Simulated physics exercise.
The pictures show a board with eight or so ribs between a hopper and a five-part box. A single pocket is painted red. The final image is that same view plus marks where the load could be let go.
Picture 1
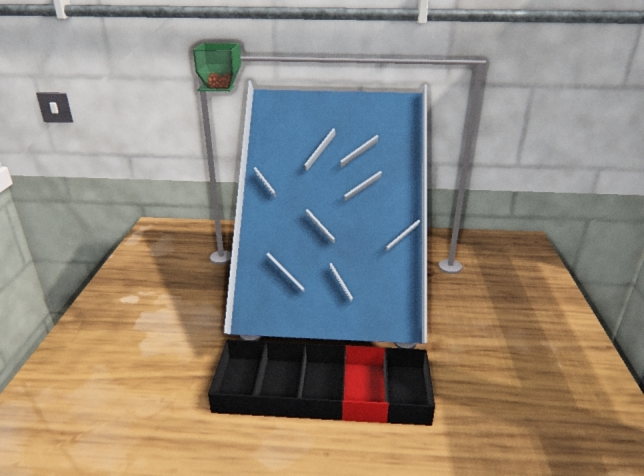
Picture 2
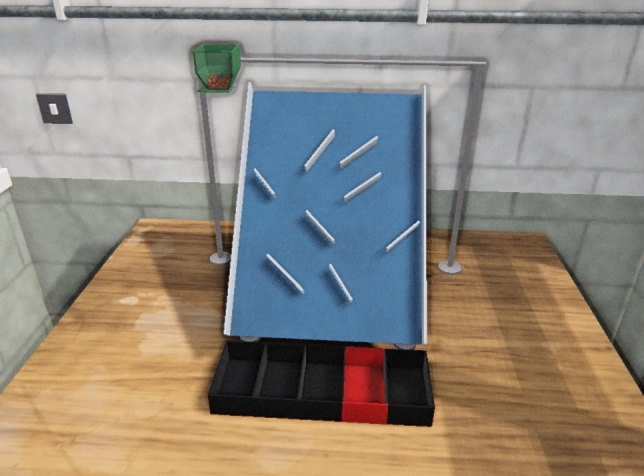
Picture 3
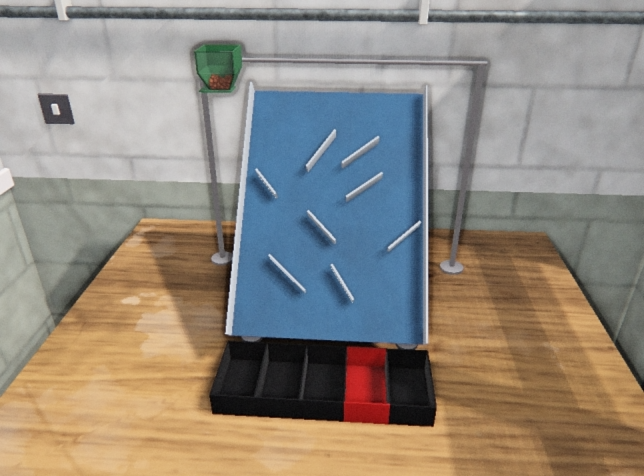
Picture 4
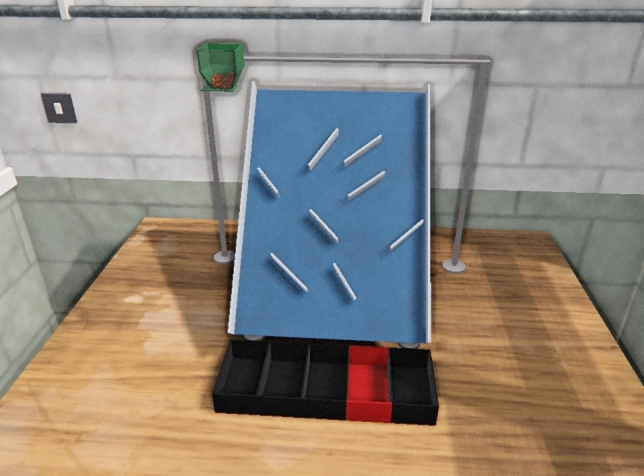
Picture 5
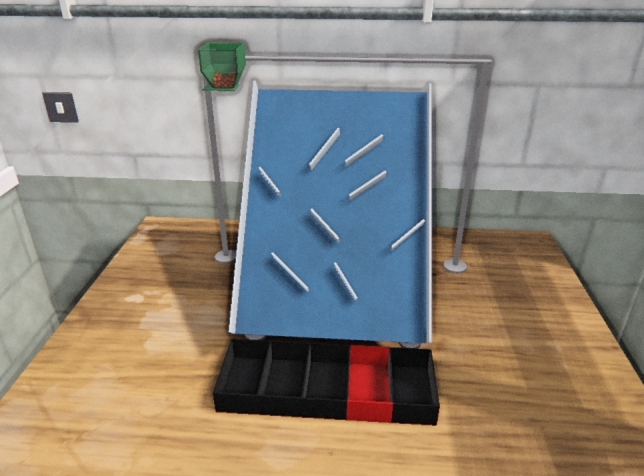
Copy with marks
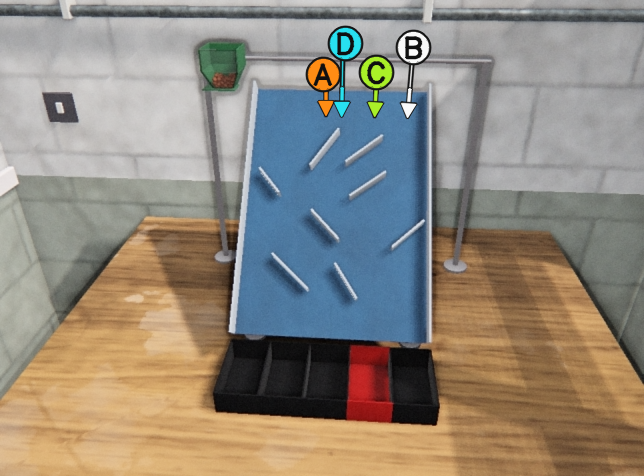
On a wooden table, a tilted blue board with angled ribs stands above a five-part box, the view shifting very slightly.
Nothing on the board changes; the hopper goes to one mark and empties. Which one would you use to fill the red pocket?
Take B.
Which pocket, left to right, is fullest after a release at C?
The fourth.
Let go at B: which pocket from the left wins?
It is the fourth one.
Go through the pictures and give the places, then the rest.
The first picture shows hopper at (220, 80), clay pellets, door shut.
The second picture shows ribs (305, 166) to (334, 130), (341, 163) to (378, 137), (254, 169) to (274, 194).
The third picture shows ribs (346, 197) to (382, 173), (308, 211) to (335, 240), (389, 248) to (421, 221).
The fourth picture shows ribs (271, 253) to (307, 289), (334, 263) to (356, 299).
The fifth picture shows red pocket at (370, 410), number 4 of 5 from the left.
On the marked copy, mark A meets the board at (325, 110); mark B meets the board at (407, 112); mark C meets the board at (374, 111); mark D meets the board at (341, 111).
If A is chosen, about a quarter in the red pocket, most in other pockets.
If B is chosen, nearly all in the red pocket, a stray few in other pockets, a small part held on the board.
If C is chosen, most in the red pocket, about a quarter in other pockets.
If D is chosen, about half in the red pocket, about half in other pockets.
